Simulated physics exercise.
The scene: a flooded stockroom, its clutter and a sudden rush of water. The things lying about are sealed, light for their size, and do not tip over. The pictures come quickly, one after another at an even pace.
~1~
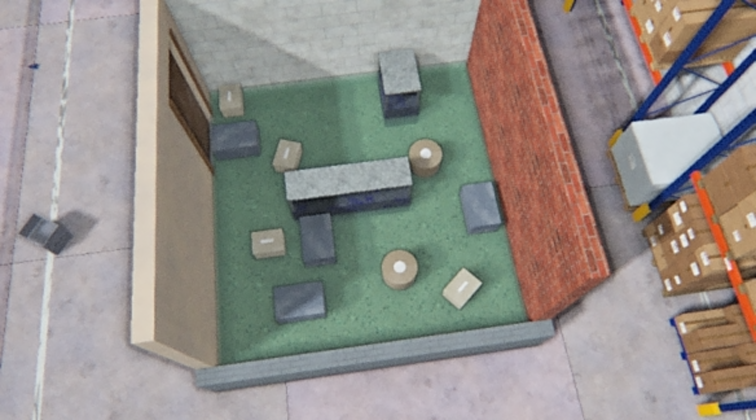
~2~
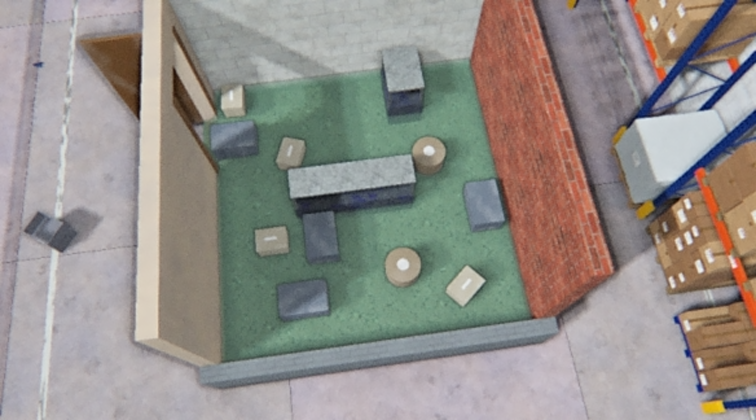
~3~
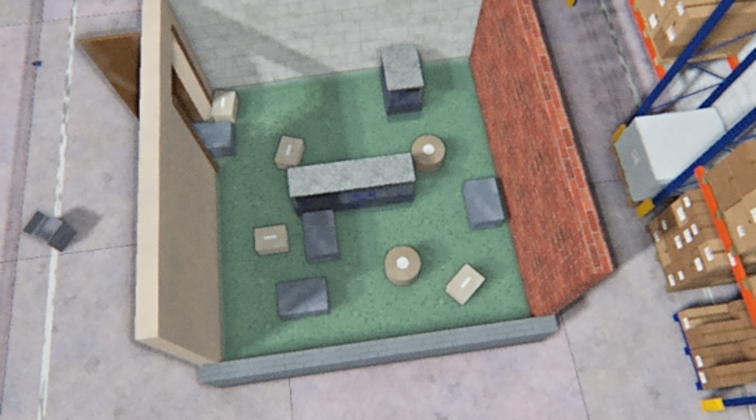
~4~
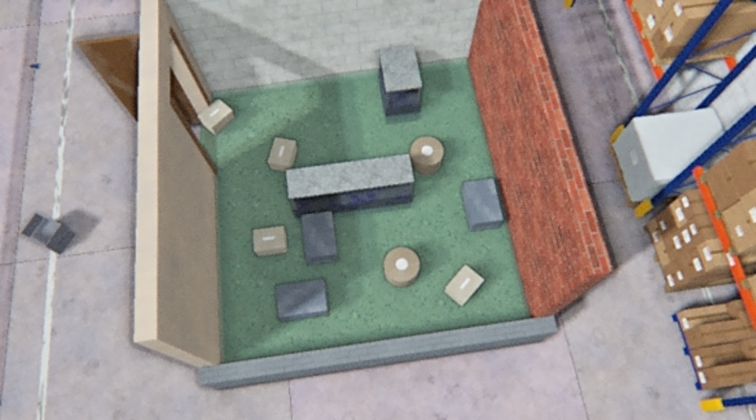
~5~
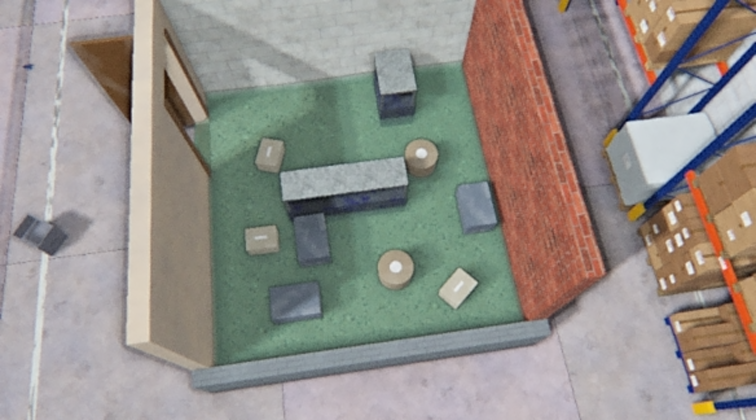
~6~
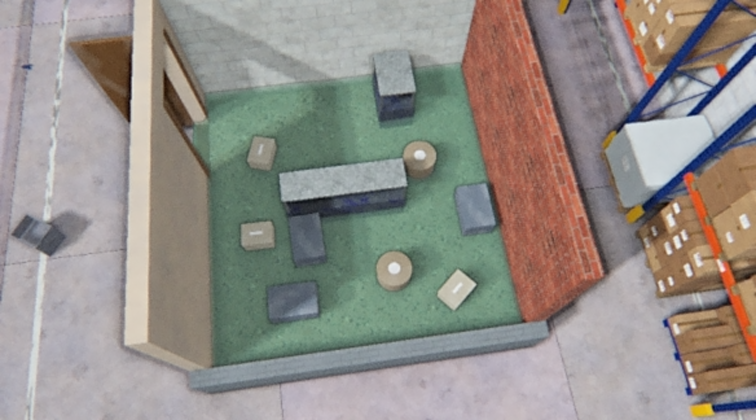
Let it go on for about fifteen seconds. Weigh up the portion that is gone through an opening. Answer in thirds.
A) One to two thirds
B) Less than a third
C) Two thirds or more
The answer is A.
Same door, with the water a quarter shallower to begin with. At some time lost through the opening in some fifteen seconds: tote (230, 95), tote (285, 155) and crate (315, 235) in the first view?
First flushed away, then flushed away, then flushed away.
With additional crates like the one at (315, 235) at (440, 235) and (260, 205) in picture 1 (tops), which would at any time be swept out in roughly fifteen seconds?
Observed in sequence: Stays put and departs.
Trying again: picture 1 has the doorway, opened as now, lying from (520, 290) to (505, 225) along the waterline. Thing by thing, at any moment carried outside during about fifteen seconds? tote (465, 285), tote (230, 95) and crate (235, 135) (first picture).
Taken in that order, the answers are swept away, not lost, not lost.
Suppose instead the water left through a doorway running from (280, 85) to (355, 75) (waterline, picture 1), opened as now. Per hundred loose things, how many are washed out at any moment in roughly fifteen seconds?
50 per cent or so.
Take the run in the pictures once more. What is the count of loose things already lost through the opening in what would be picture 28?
The count is 5.
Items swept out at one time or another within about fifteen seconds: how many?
That works out to 5.
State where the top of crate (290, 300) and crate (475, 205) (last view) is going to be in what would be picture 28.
My guess is close to (248, 256), then close to (456, 172).
A moment on, 2 of 10 are out; 8 afloat.
Next, 4 of 10 are out; 6 afloat.
Later, 5 of 10 are out; 5 afloat.
In the end, 5 of 10 are out; 5 afloat.
